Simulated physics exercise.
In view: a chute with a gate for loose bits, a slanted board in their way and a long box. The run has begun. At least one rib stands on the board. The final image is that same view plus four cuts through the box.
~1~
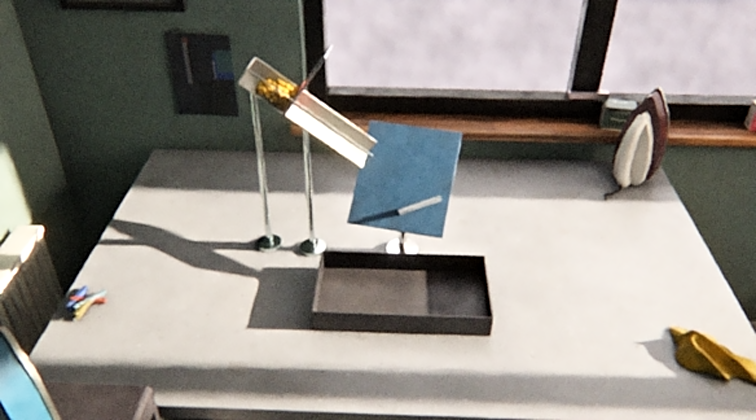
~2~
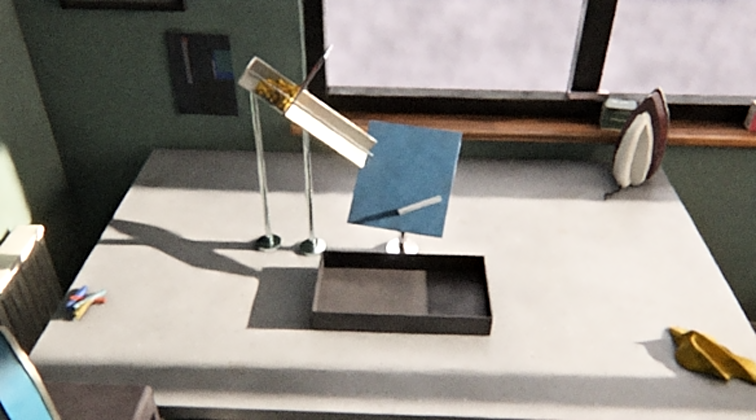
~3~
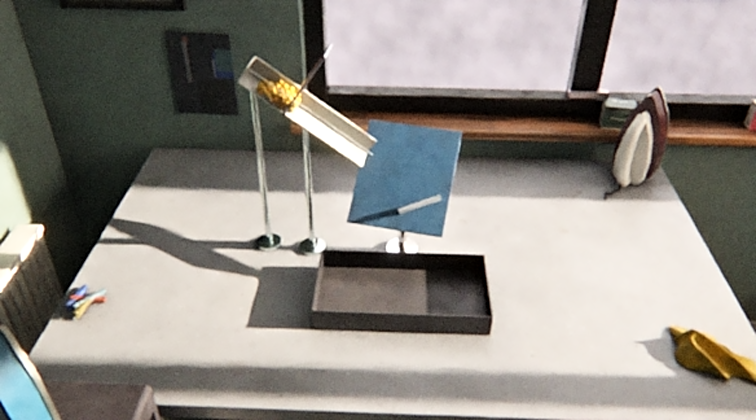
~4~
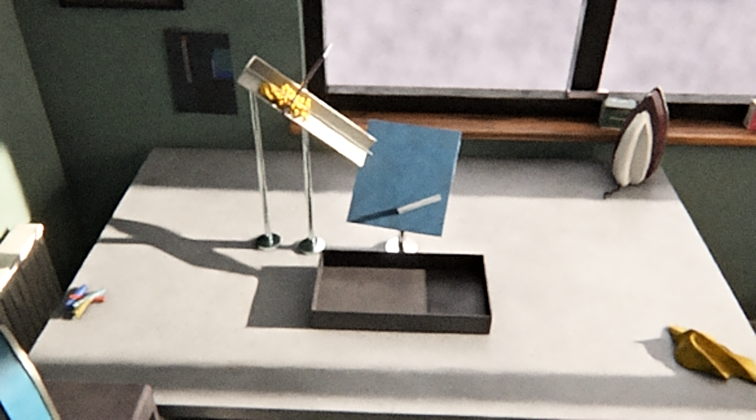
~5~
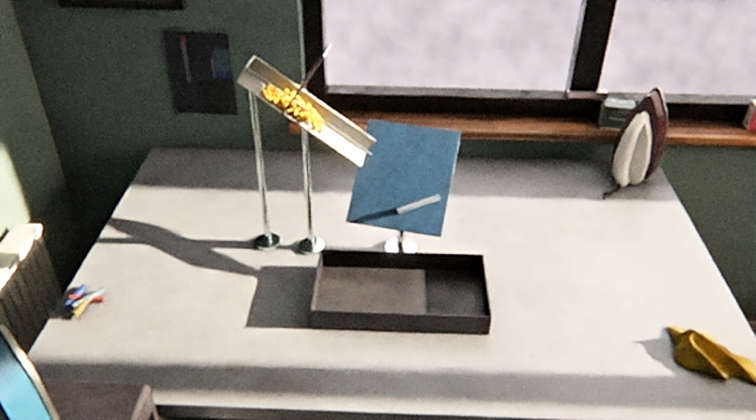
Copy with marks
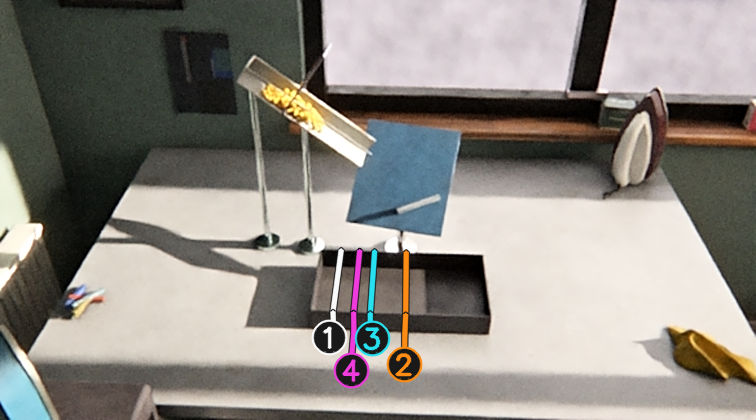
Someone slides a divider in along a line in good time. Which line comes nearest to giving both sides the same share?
3 works best here.
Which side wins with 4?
The right side.
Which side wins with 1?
The right side.
On the marked copy, line 1 crosses the front rim at (333, 311); line 2 crosses the front rim at (405, 313); line 3 crosses the front rim at (370, 312); line 4 crosses the front rim at (353, 312).
With 1, of what is caught, not one piece on the left of the divider, every piece on the right.
With 2, of what is caught, the larger part on the left of the divider, about a tenth on the right.
With 3, of what is caught, roughly half on the left of the divider, roughly half on the right.
With 4, of what is caught, about a tenth on the left of the divider, almost all on the right.
